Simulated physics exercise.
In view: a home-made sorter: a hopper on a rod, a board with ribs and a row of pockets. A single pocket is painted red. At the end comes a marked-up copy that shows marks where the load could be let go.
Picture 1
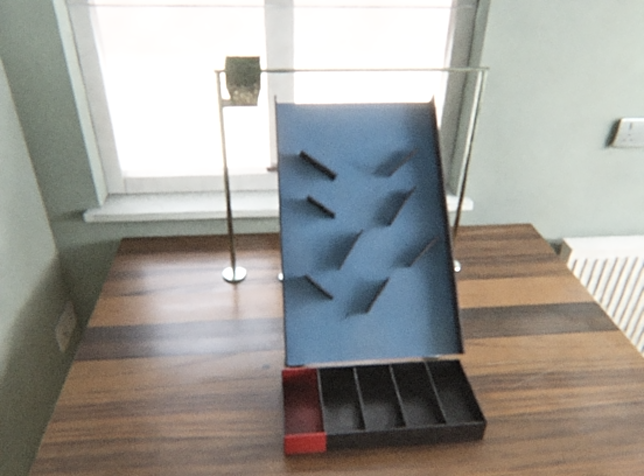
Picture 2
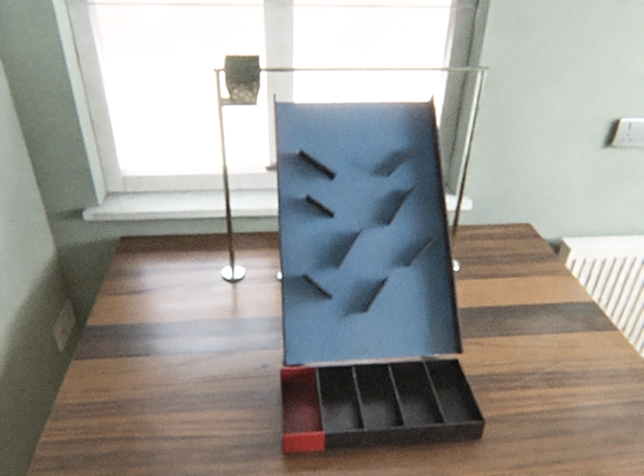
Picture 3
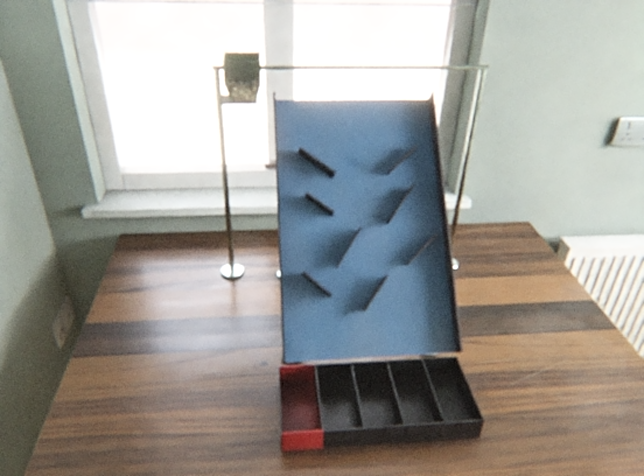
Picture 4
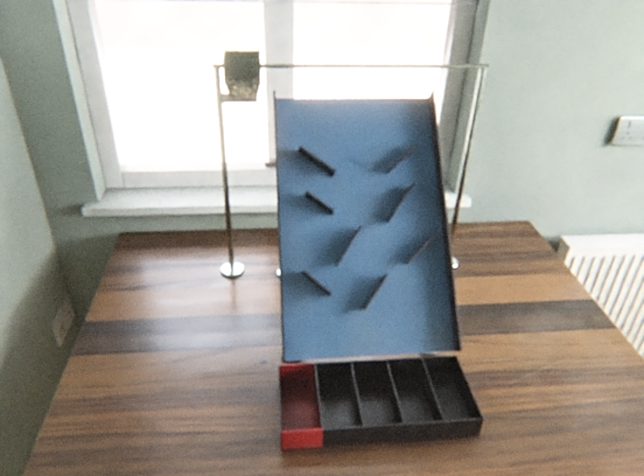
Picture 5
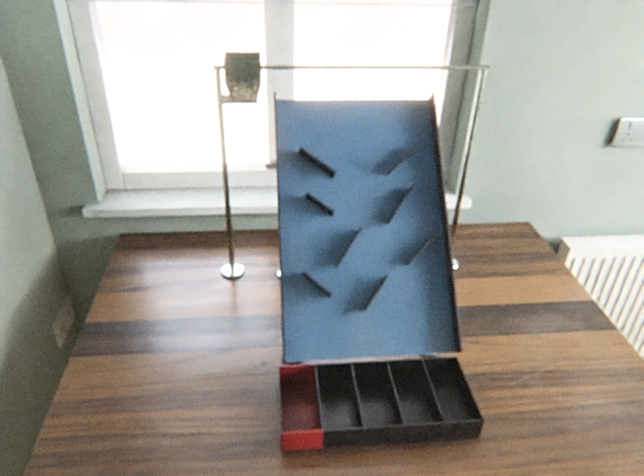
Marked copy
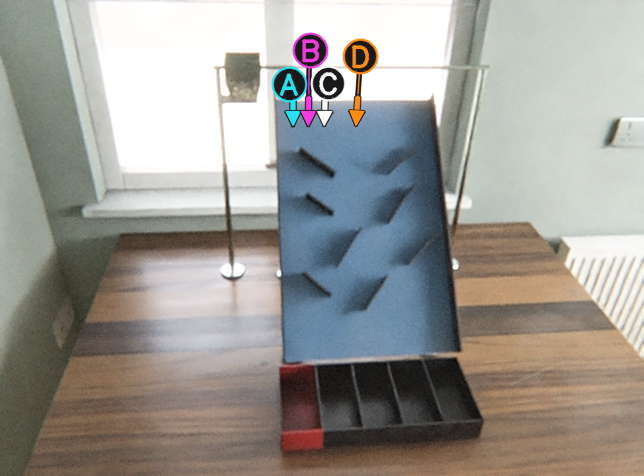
At first, a blue ribbed board leans on a striped wooden table before a bright window, with a small dark hopper on a rod at the upper left. Below the board sits a row of five pockets, the leftmost red. Throughout, nothing moves apart from a very slight shift of the view.
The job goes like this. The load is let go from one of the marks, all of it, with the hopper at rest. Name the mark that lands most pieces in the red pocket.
The answer is mark A.
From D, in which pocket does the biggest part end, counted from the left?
The second.
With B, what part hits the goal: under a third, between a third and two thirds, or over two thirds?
Mark B gives under a third.
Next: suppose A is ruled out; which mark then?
Mark B.
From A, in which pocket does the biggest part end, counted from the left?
The first.
On the marked copy, mark A meets the board at (293, 120); mark B meets the board at (308, 120); mark C meets the board at (324, 120); mark D meets the board at (356, 120).
Choosing A, about half in the red pocket, about a quarter in other pockets, a small part held on the board, a stray few outside the box.
Choosing B, about a quarter in the red pocket, about half in other pockets, about a quarter held on the board.
Choosing C, a stray few in the red pocket, most in other pockets, about a quarter held on the board.
Choosing D, a stray few in the red pocket, most in other pockets, a small part held on the board.
